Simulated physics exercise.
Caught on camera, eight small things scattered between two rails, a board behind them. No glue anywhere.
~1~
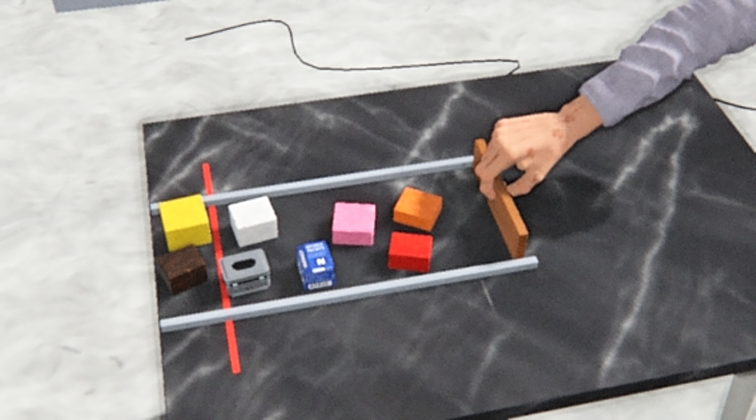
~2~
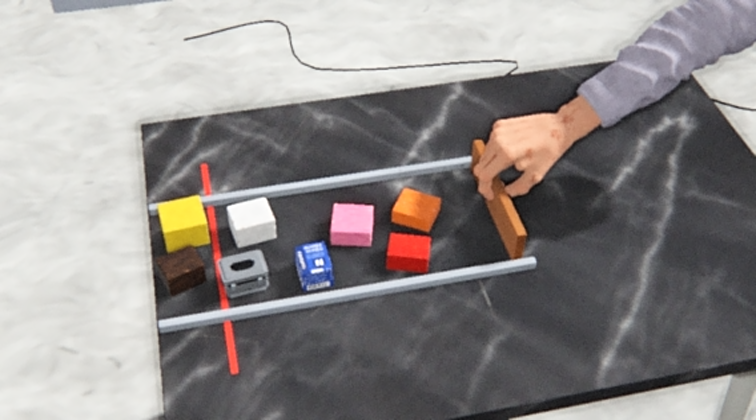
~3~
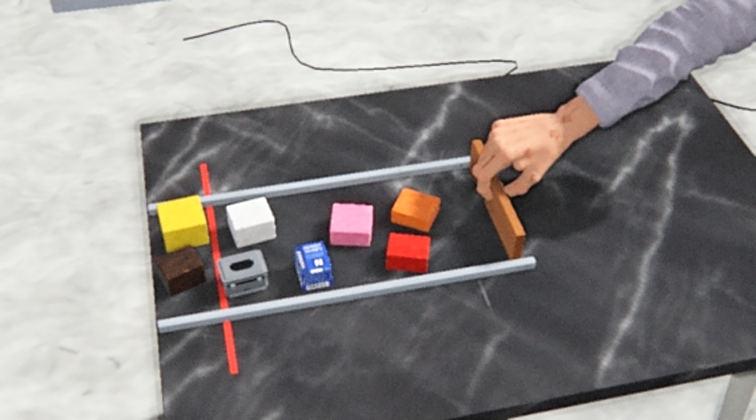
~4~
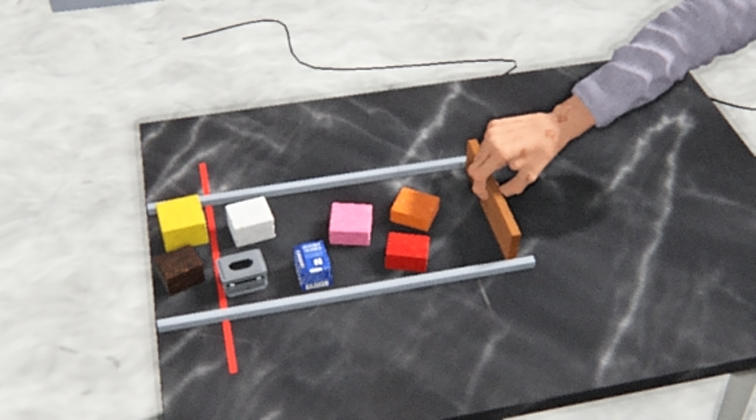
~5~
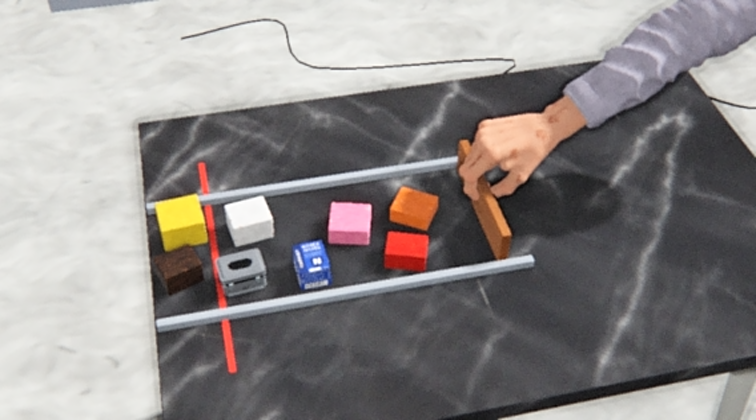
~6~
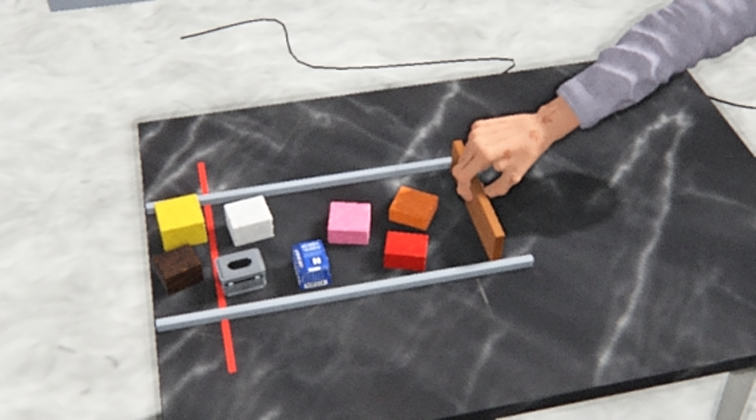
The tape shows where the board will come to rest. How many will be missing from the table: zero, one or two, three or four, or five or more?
Outcome: The number that fall off is three or four.
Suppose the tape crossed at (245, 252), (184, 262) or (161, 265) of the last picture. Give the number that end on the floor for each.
It would be 2, 5 and 8.
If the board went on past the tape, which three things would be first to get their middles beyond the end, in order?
The order is the yellow block, then the black block, then the grey case.
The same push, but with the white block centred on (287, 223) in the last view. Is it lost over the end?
Then it is lost.
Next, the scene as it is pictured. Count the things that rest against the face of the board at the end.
It touches 2.
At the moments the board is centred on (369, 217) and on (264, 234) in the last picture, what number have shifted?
3 and 8.
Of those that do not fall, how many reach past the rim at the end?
The number is 3.
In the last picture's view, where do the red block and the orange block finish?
Near (199, 293) and (194, 254).
Soon after, none off yet; black block at rest near (179, 269); yellow block at rest near (181, 223); grey case at rest near (241, 273).
After that, none off yet; black block moving near (168, 270); yellow block displaced a little near (158, 221); grey case displaced about its own width near (214, 278).
In the end, the number that fall off is three or four; gone, grey case, yellow block and black block.
